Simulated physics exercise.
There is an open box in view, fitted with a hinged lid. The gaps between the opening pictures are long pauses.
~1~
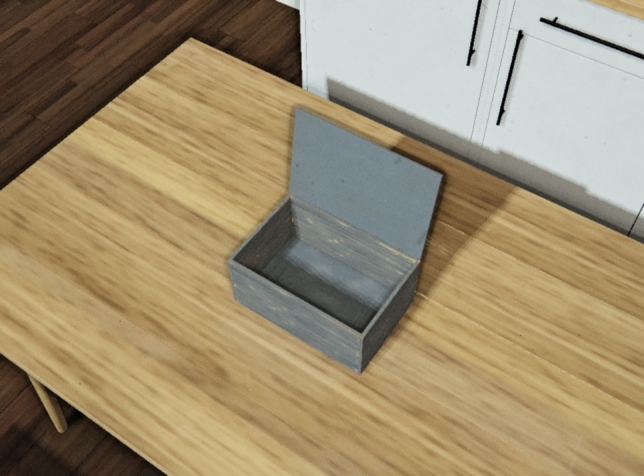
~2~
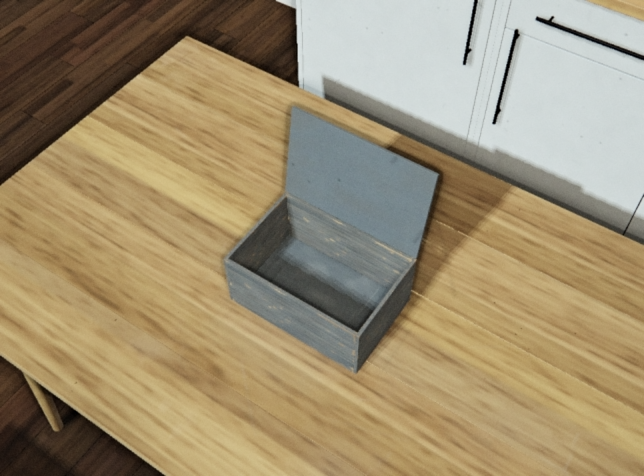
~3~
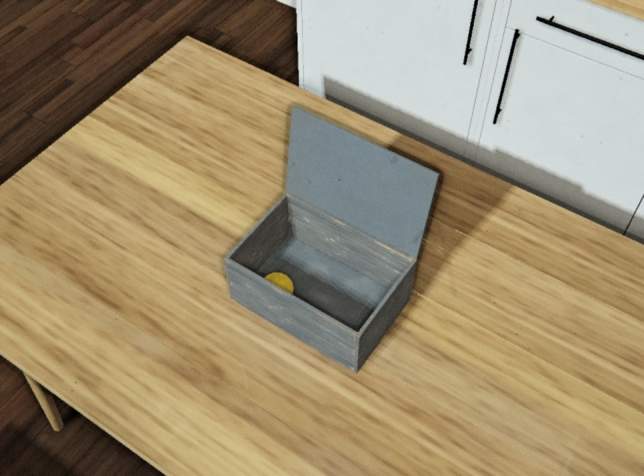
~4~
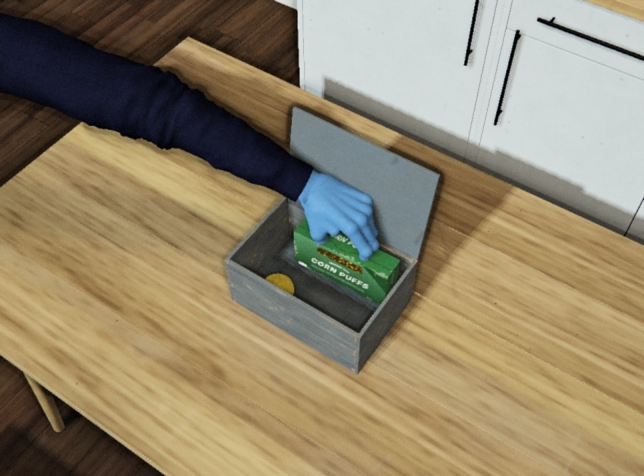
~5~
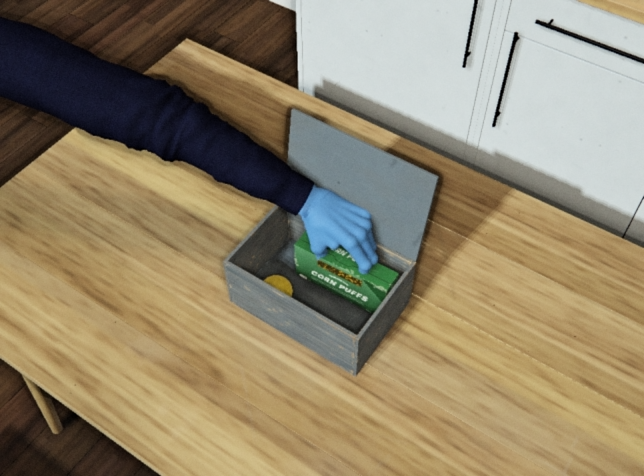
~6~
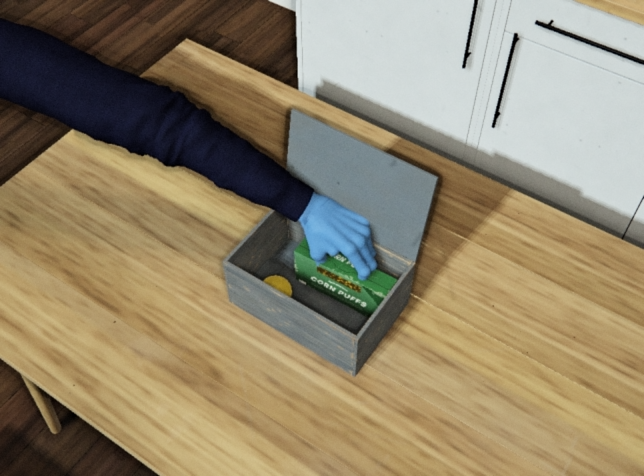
A gloved hand in a dark sleeve lowered a green packet into an open gray box on a wooden table and kept hold of it, after a small yellow object had appeared inside.
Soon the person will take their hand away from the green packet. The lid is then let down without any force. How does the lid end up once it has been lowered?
The lid lies flat on the box.
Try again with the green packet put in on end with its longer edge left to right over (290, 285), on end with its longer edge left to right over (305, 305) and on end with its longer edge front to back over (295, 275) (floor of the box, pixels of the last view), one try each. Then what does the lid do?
With the first placement it remains raised; with the second it settles down; with the third it remains raised.
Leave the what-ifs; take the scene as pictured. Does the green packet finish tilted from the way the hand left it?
After all that, it keeps its set angle.
Then, 1.30 s later than the last frame, lid 79° above the rim.
Then, 1.70 s later than the last frame, lid 48° above the rim.
Then, 2.00 s later than the last frame, lid 16° above the rim.
When it is over, lid shut; both as before. End places, in pixels of the last picture, green packet near (344, 280).
